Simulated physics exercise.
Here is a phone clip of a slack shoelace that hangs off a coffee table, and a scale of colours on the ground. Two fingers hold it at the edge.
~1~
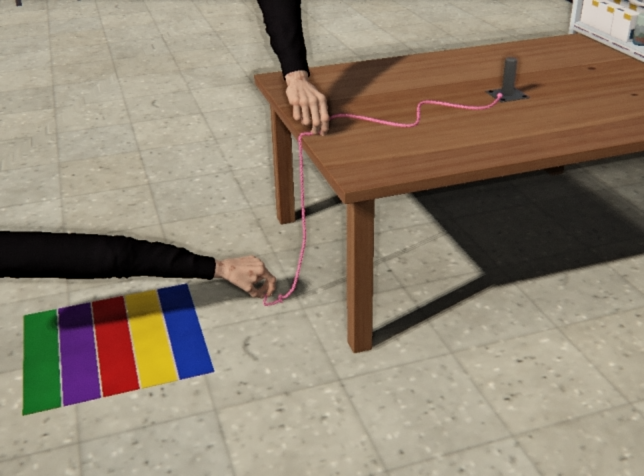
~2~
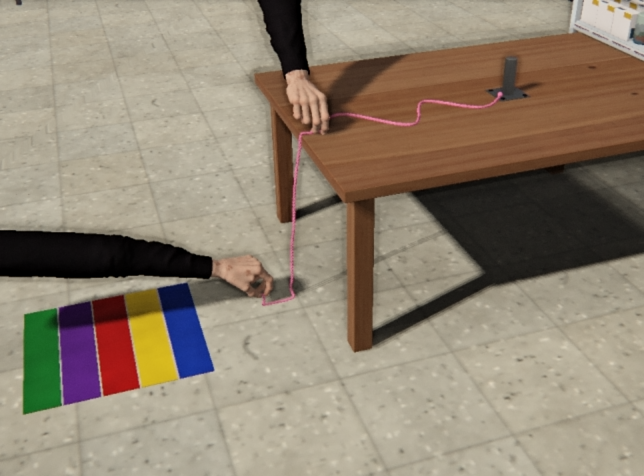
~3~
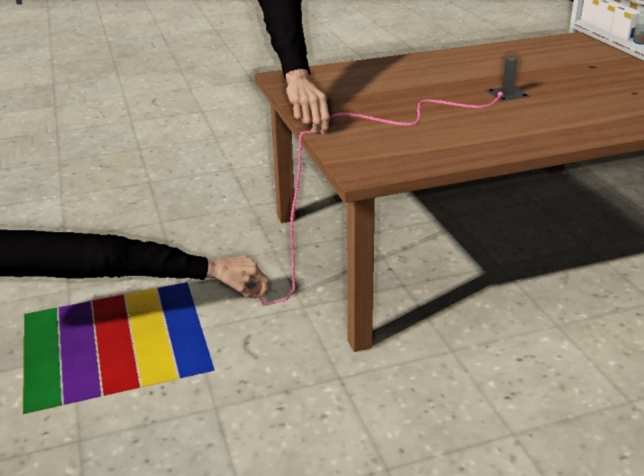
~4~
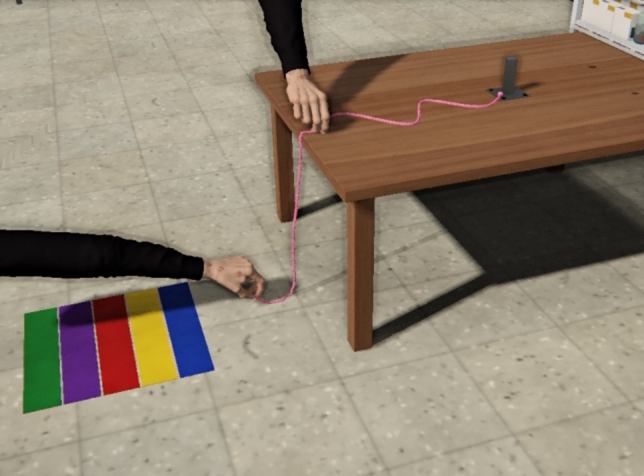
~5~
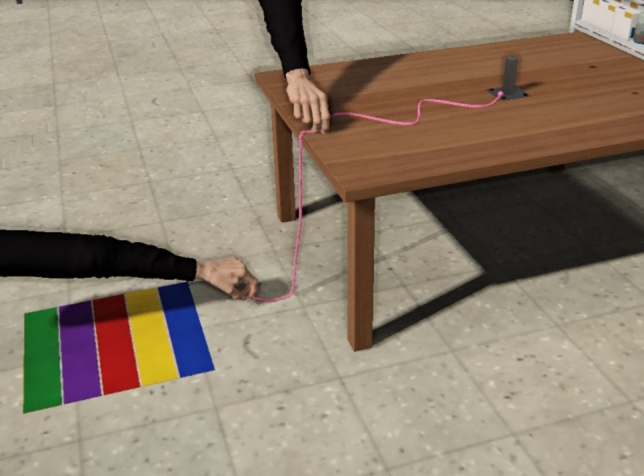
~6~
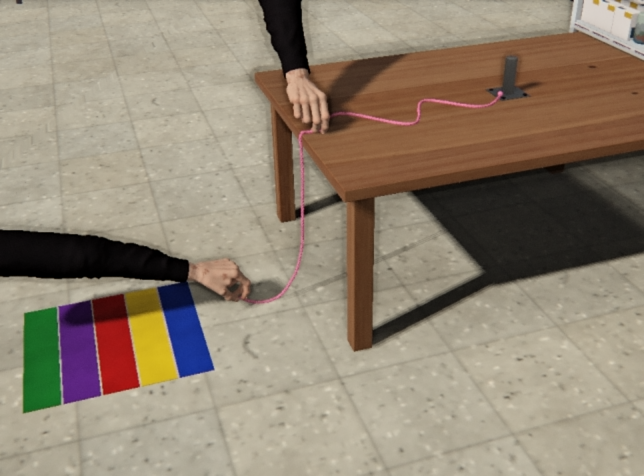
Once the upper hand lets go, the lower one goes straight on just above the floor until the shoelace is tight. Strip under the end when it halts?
Green strip.
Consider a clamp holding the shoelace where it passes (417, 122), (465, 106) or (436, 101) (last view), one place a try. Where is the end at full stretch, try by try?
Per try (px, approx.): (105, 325); (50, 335); (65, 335).
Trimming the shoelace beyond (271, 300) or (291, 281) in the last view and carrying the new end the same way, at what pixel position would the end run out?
One per try, the spots are (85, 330) and (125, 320).
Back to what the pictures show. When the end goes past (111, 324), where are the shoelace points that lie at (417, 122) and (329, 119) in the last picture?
To (361, 120) and (291, 169).
Early on, end near (111, 324); over red.
Midway, end near (65, 333); over purple.
At the end of the slack, end near (37, 339); over green. Over green.
